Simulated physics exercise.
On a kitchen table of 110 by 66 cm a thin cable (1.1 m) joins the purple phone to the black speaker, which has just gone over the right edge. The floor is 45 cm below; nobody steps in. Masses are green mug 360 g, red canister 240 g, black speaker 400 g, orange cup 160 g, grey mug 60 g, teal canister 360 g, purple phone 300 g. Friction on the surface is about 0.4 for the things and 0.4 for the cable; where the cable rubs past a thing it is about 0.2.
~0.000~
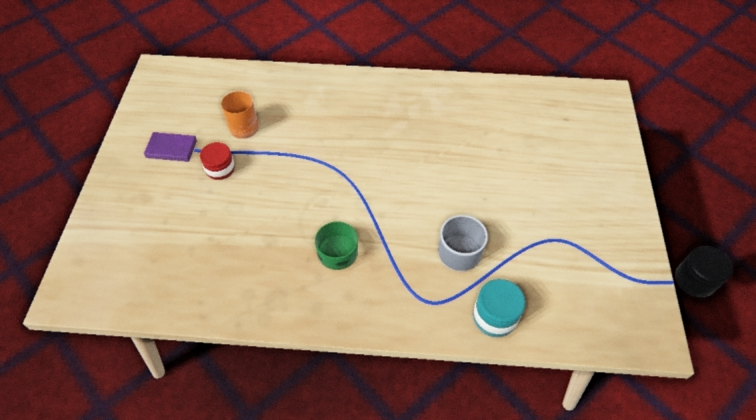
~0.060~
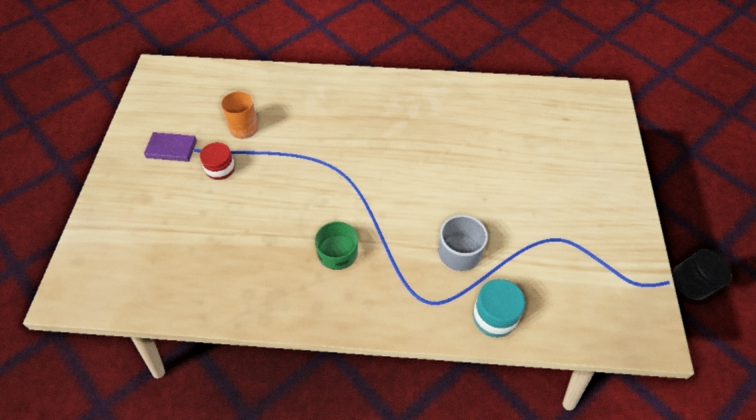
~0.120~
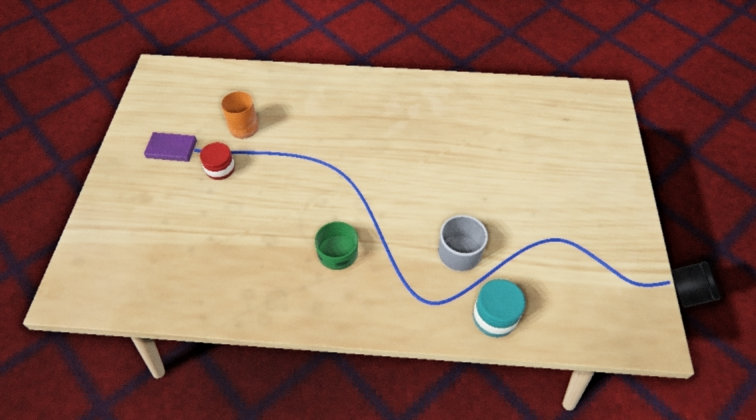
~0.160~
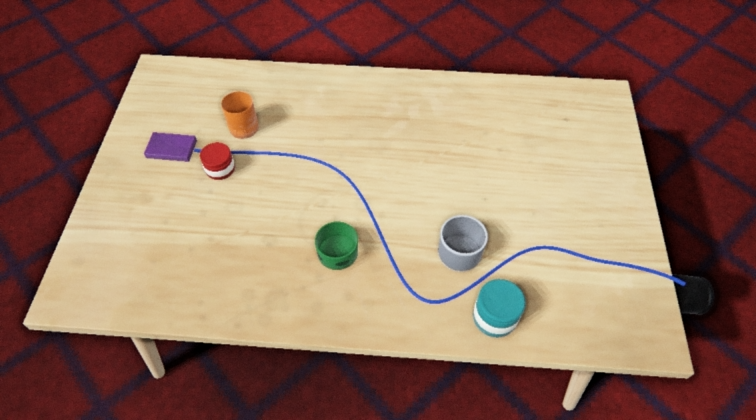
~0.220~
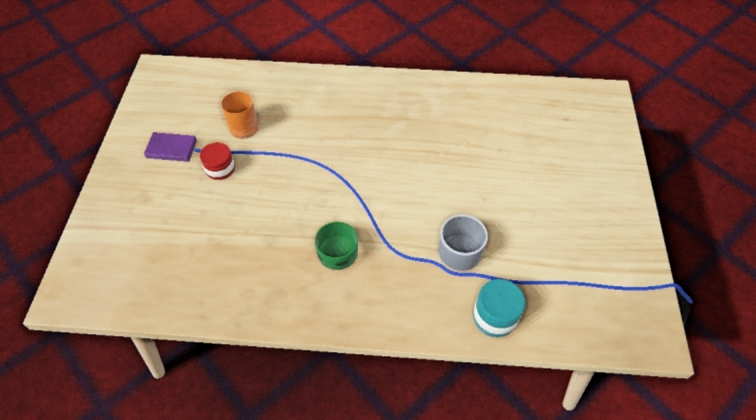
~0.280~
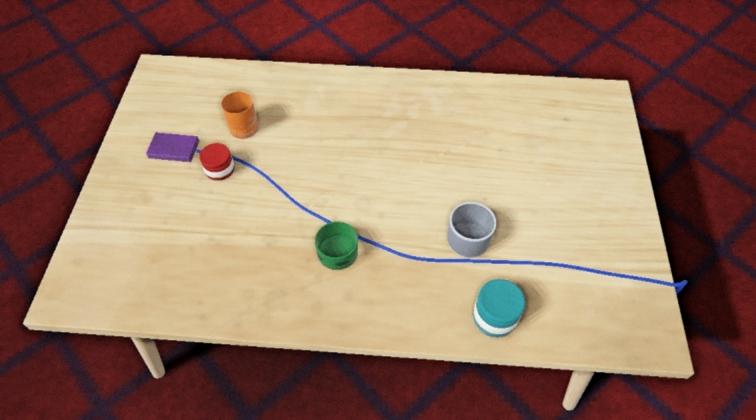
Black speaker dropping past the table's right edge, drawing the blue cable straighter across the wood and nudging the grey mug.
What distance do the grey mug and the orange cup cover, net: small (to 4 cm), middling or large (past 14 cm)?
In order: The grey mug ends far away; the orange cup hardly moves.
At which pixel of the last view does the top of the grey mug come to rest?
At about (535, 86).
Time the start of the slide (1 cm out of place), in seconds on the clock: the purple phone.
About: Purple phone 0.30 s.
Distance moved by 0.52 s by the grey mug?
About: Grey mug 30 cm.
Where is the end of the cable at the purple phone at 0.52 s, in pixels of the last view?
At about (226, 159).
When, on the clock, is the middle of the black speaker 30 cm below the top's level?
About: 0.55 s.
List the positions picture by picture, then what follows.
In the first frame, grey mug (464, 234); orange cup (237, 102); cable runs through (609, 267) (500, 266) (400, 275) (350, 182) (250, 153).
In the second frame, black speaker (710, 266); cable runs through (608, 267) (400, 275) (250, 153).
In the third frame, black speaker (695, 285); cable runs through (608, 267) (400, 275) (250, 153).
In the fourth frame, black speaker (687, 294); cable runs through (620, 264) (400, 275) (250, 153).
In the fifth frame, black speaker (667, 313); cable runs through (676, 286) (423, 260) (250, 153).
In the sixth frame, grey mug (473, 221); orange cup (237, 102); cable runs through (579, 268) (248, 164).
By 0.5 s, the cable's tail end at (226, 159); grey mug 31 cm off its start, black speaker over the edge, purple phone 7 cm off its start.
By 0.7 s, the cable's tail end at (226, 159); grey mug 40 cm off its start, purple phone 7 cm off its start, black speaker over the edge.
By 1.0 s, the cable's tail end at (235, 160); grey mug 40 cm off its start at (535, 86), purple phone 9 cm off its start at (213, 148), black speaker over the edge.
By 1.2 s, the cable's tail end at (240, 161); grey mug 40 cm off its start, purple phone 10 cm off its start, black speaker over the edge.
By 2.4 s, the cable's tail end at (240, 161); grey mug 39 cm off its start at (535, 86), orange cup 0 cm off its start at (237, 102), purple phone 10 cm off its start at (218, 148), black speaker over the edge.
